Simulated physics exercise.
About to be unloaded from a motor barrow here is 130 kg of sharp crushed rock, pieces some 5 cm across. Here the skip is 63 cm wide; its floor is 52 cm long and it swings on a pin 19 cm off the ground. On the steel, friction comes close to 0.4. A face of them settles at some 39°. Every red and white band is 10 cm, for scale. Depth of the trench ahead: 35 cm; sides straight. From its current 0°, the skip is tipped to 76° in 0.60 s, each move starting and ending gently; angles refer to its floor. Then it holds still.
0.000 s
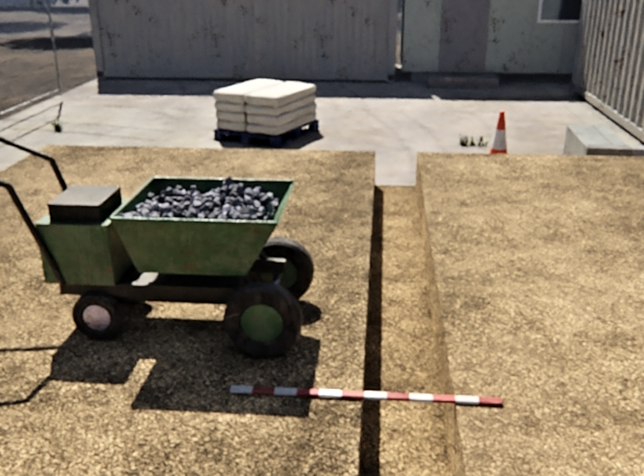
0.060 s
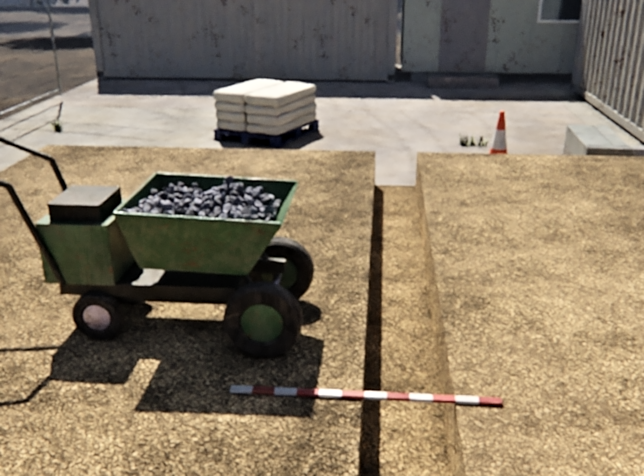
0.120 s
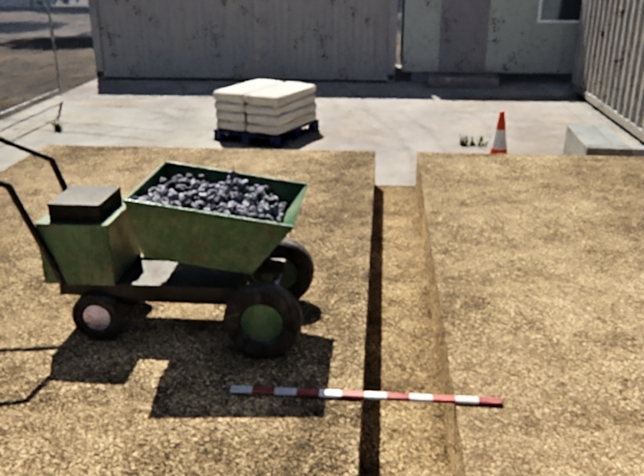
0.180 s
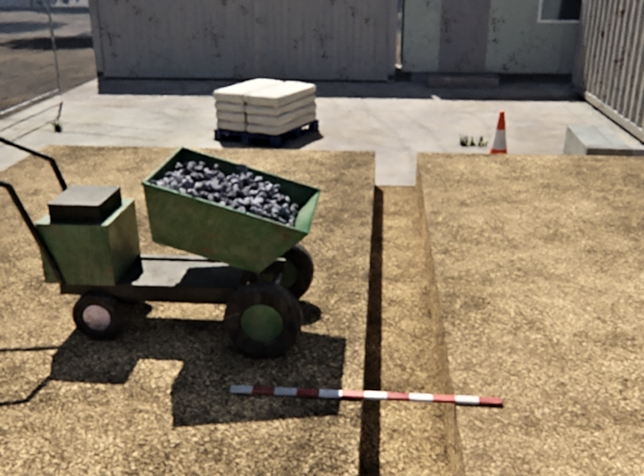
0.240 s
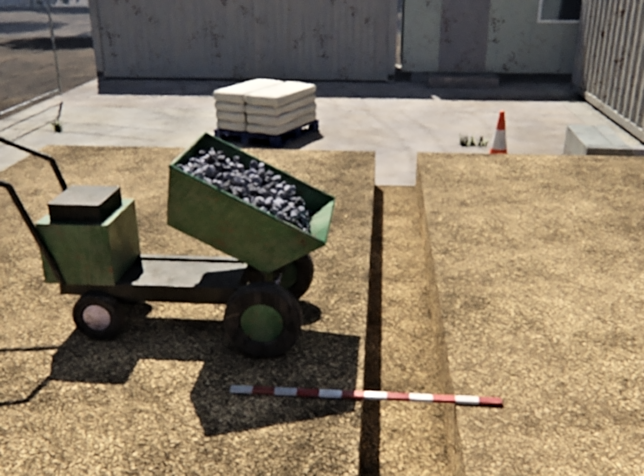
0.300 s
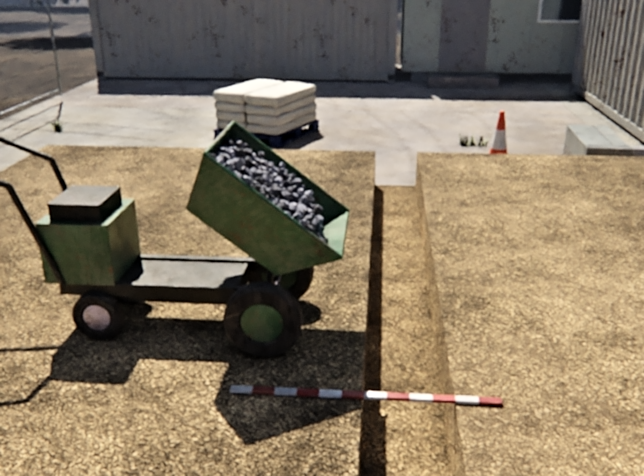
We see a green motor barrow loaded with grey crushed rock beside a straight trench, a red and white pole lying across it; the skip tilts steadily, its left end rising and its right lip lowering, while the wheels stay still.
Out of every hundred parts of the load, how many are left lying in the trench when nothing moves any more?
Around 67 in every hundred.
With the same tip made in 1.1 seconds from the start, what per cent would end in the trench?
About 80 percent, I'd say.
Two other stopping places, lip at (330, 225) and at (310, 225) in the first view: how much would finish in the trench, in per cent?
About 25 per cent first, then about 40 per cent.
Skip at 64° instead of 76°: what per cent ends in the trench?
Near 45 per cent then.
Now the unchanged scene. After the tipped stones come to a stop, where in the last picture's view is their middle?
The middle should be near (422, 374).
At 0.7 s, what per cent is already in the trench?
Something like 40 in a hundred.
After 0.4 s the floor is at 64°; 100 % in the skip; the foremost stones are at (363, 266).
After 0.7 s the floor is at 76°; 59 % in the skip, 40 % in the trench, 2 % past the trench; the foremost stones are at (454, 330).
After 1.0 s the floor is at 76°; 19 % in the skip, 58 % in the trench, 23 % past the trench; the foremost stones are at (627, 337).
After 3.0 s the floor is at 76°; 10 % in the skip, 67 % in the trench, 23 % past the trench; the foremost stones are past the picture's edge.
